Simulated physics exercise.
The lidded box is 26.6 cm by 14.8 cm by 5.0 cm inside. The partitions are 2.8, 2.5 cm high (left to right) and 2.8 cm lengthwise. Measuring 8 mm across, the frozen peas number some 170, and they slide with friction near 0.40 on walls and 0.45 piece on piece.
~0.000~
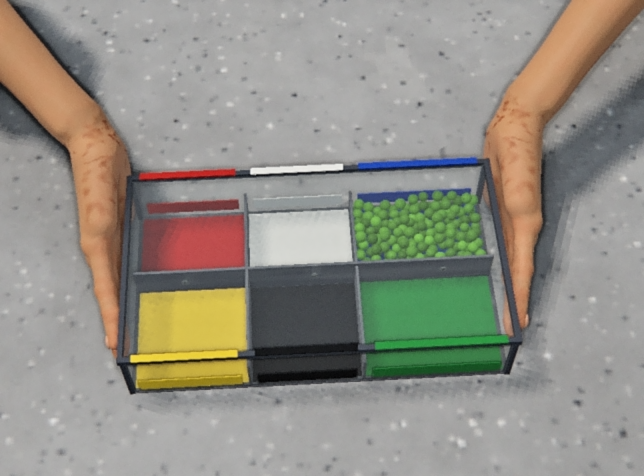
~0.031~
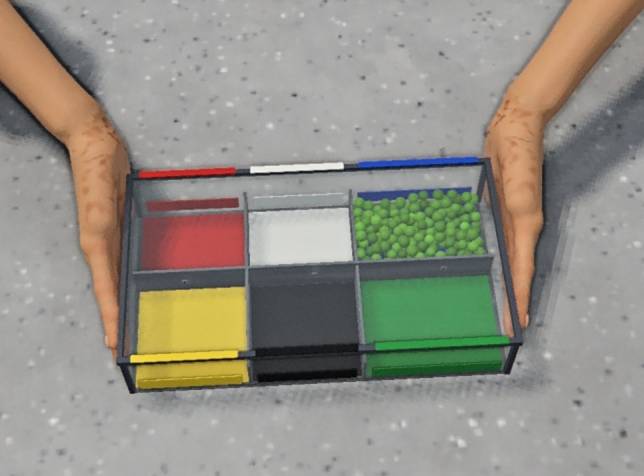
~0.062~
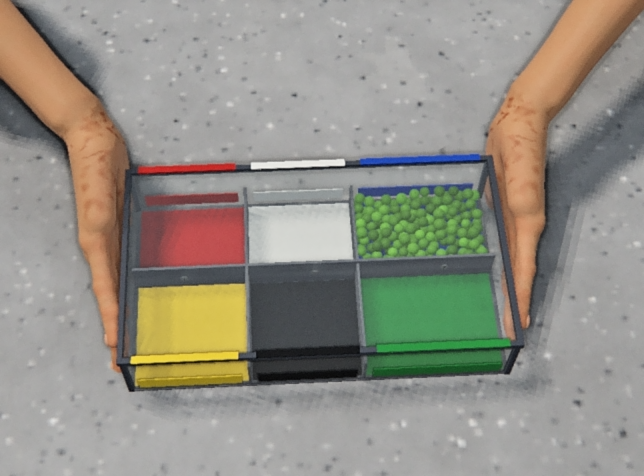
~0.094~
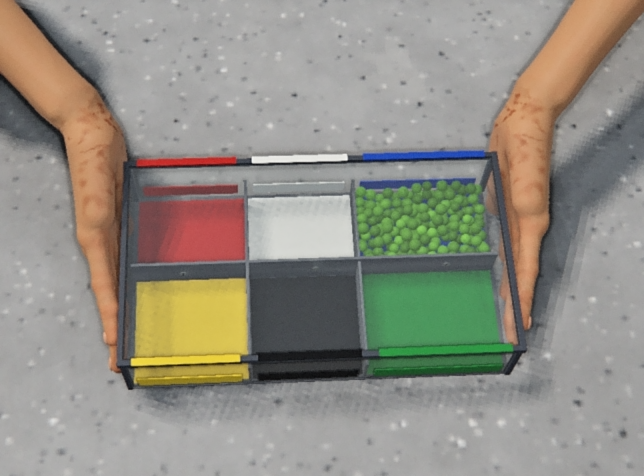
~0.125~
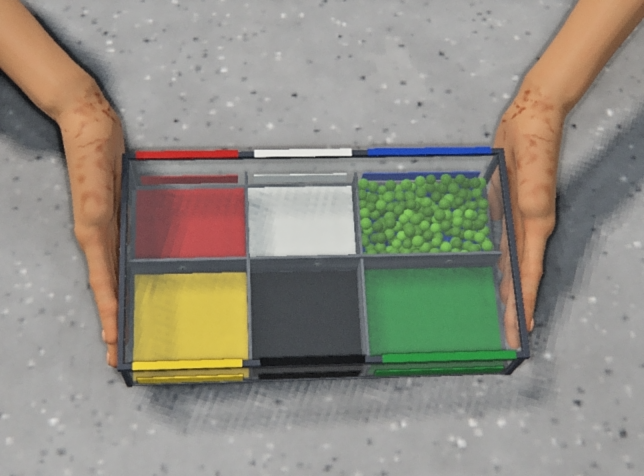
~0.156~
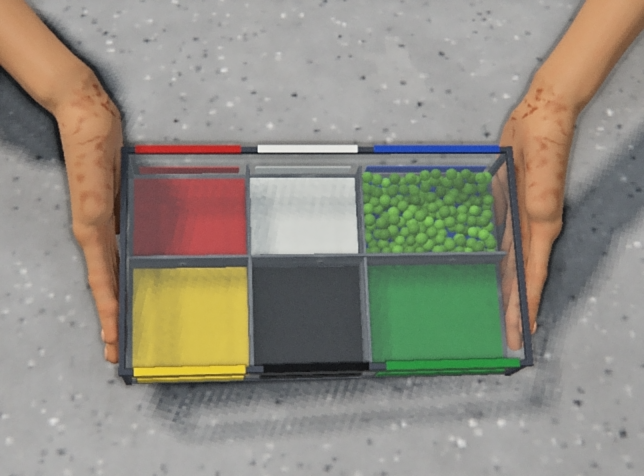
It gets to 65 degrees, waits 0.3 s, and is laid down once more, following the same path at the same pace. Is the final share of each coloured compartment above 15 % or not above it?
As I see it, red: Does not qualify; blue: Qualifies; green: Qualifies; yellow: Does not qualify; white: Does not qualify; black: Does not qualify.
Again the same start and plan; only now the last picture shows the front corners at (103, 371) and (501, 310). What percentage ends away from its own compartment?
Some 65 %.
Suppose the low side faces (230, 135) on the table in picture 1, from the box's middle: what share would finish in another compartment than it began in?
I'd say close to 10 %.
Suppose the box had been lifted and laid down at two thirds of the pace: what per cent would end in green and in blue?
That gives green 15 percent and blue 85 percent.
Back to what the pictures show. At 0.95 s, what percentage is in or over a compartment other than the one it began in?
It comes to some 25 per cent.
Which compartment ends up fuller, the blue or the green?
That would be the blue compartment.
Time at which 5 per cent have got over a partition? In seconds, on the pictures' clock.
That happens at about 0.50 s on the clock.
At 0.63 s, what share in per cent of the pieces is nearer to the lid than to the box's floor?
About 10 per cent.
After 0.63 s, tilt 65 degrees; blue 80 %, green 20 %.
After 0.95 s, tilt 40 degrees; blue 75 %, green 25 %.
After 1.37 s, tilt 0 degrees; blue 75 %, green 25 %.
By 2.0 s all is still; red 0 %, blue 75 %, green 25 %, yellow 0 %, white 0 %, black 0 %.
